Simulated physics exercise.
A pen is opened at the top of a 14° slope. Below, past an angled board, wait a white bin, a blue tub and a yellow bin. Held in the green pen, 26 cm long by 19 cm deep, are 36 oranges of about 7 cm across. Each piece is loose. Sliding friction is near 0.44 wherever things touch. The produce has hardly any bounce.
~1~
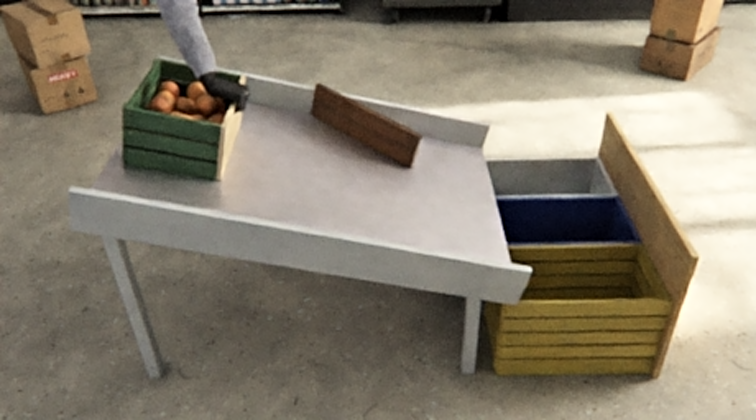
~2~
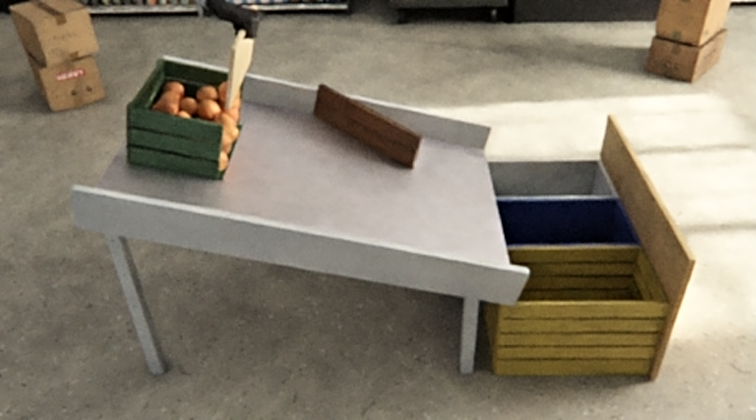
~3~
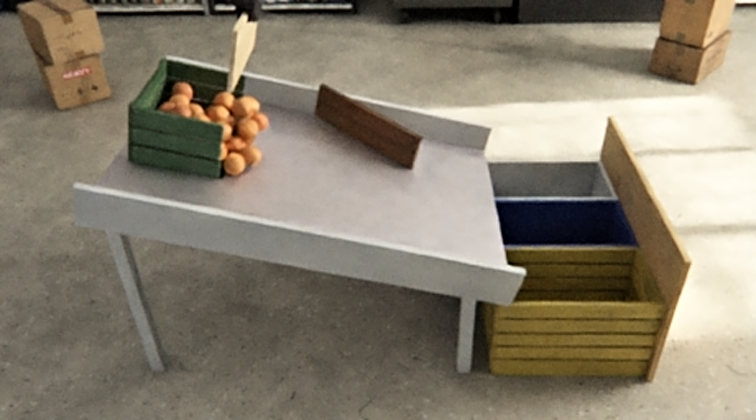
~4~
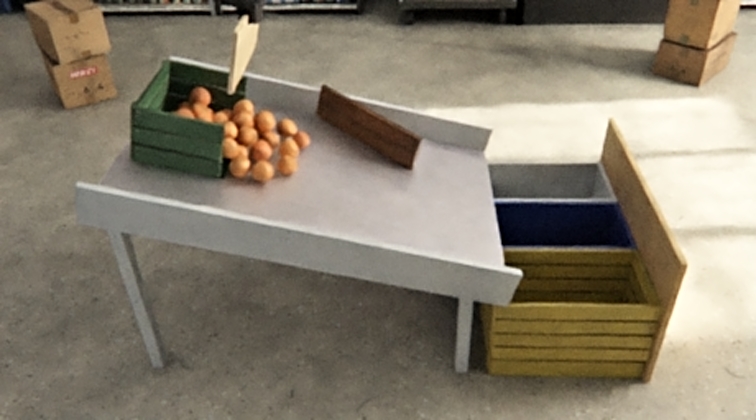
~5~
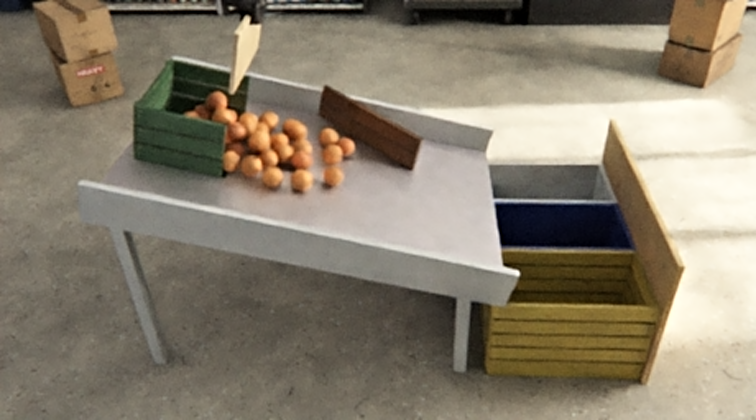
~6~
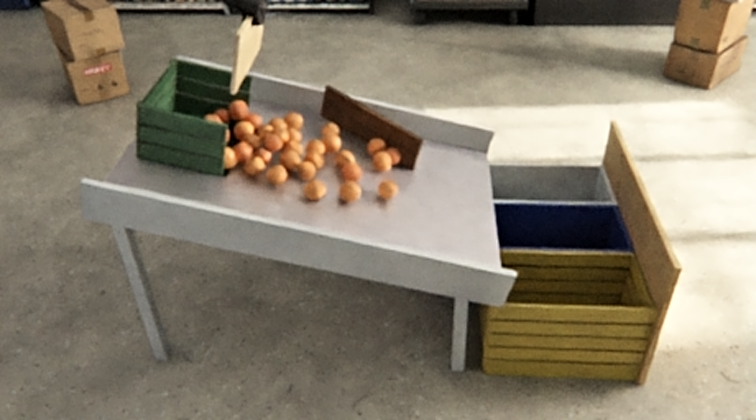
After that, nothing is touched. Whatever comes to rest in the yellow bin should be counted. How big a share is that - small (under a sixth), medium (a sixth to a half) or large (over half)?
A medium share.
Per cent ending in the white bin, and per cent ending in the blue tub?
Roughly 0 % for the first place and 60 % for the second.
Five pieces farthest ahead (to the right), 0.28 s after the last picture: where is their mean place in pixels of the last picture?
At about (464, 206).
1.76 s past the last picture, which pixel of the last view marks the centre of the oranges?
About (570, 299).
Then, 0.28 s after the last picture, 35 on the slope and 1 in the air.
Then, 0.63 s after the last picture, 4 in the blue tub, 3 in the yellow bin, 26 on the slope and 3 in the air.
Then, 1.13 s after the last picture, 14 in the blue tub, 12 in the yellow bin, 5 on the slope and 5 in the air.
Final count (1.76 s after the last picture), 22 in the blue tub and 14 in the yellow bin. Asked share, 14 of 36, 39 per cent.
